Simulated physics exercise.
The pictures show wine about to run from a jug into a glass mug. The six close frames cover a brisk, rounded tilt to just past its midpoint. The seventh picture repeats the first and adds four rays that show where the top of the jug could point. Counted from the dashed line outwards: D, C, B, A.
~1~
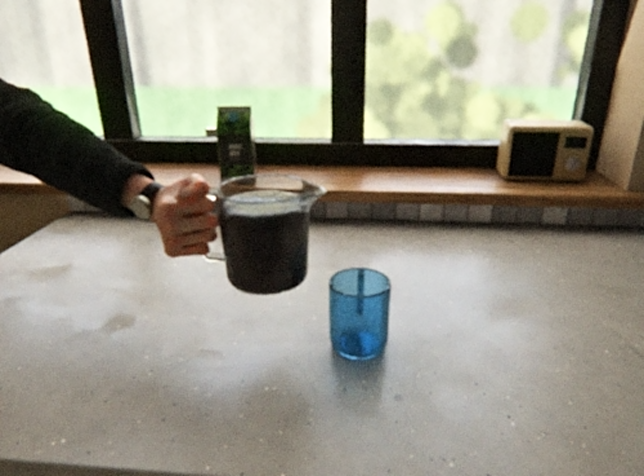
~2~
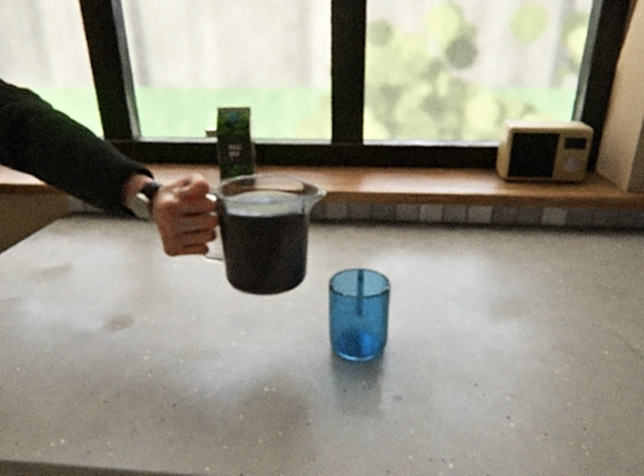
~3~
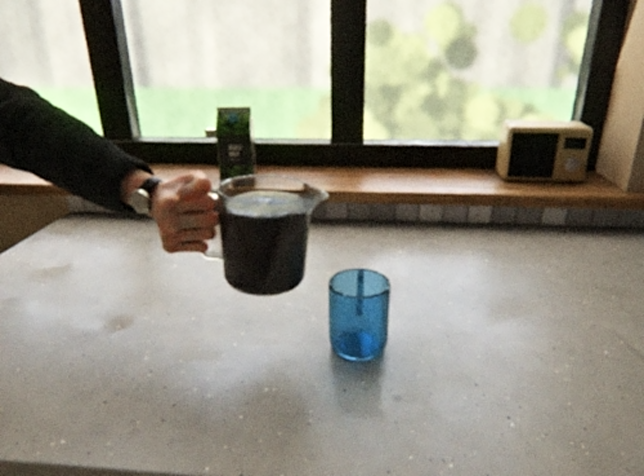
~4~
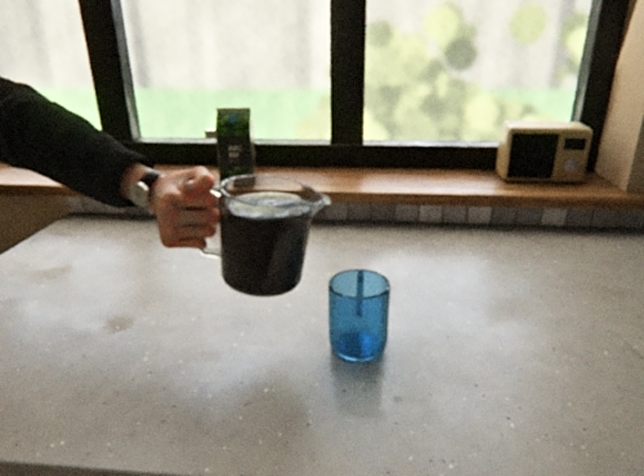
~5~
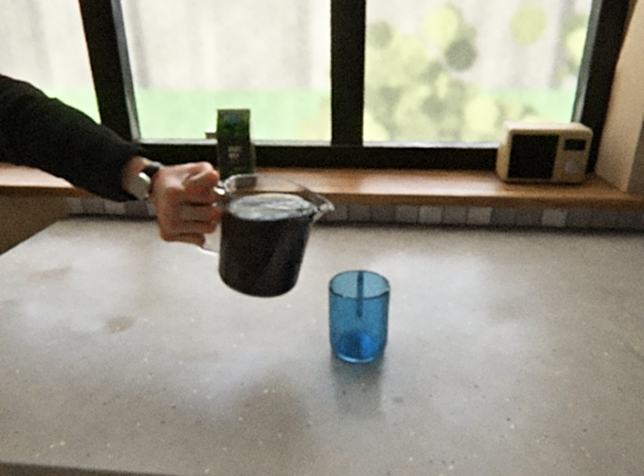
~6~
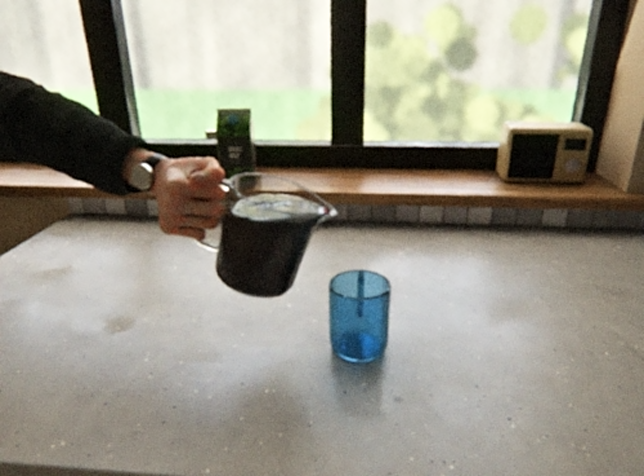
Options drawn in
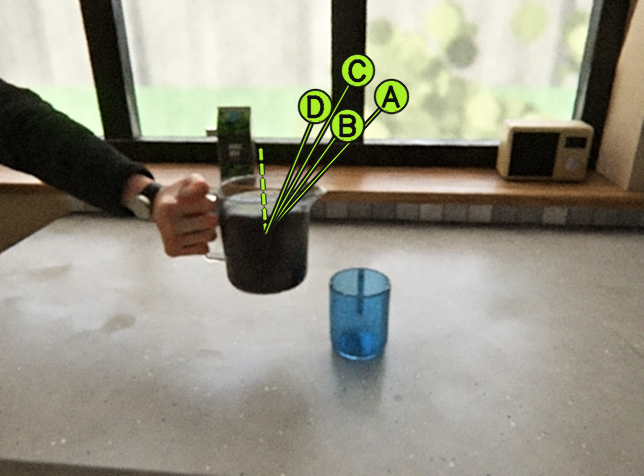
A hand held a clear jug of dark liquid upright above a counter, to the left of a blue glass mug, then gradually tilted it a little to the right, its lip dipping slightly.
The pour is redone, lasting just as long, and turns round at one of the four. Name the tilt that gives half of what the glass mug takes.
Mark A.
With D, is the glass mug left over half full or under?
Under half.
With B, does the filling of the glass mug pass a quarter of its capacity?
Yes, clearly.
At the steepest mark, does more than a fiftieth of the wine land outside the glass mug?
No.
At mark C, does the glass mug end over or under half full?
Under.
On the marked copy, A at (380, 109); B at (335, 137); C at (348, 85); D at (311, 123).
Choosing A, the glass mug ends with about 49 % of what it can hold.
Choosing B, the glass mug ends with about 34 % of what it can hold.
Choosing C, the glass mug ends with about 21 % of what it can hold.
Choosing D, the glass mug ends with about 10 % of what it can hold.
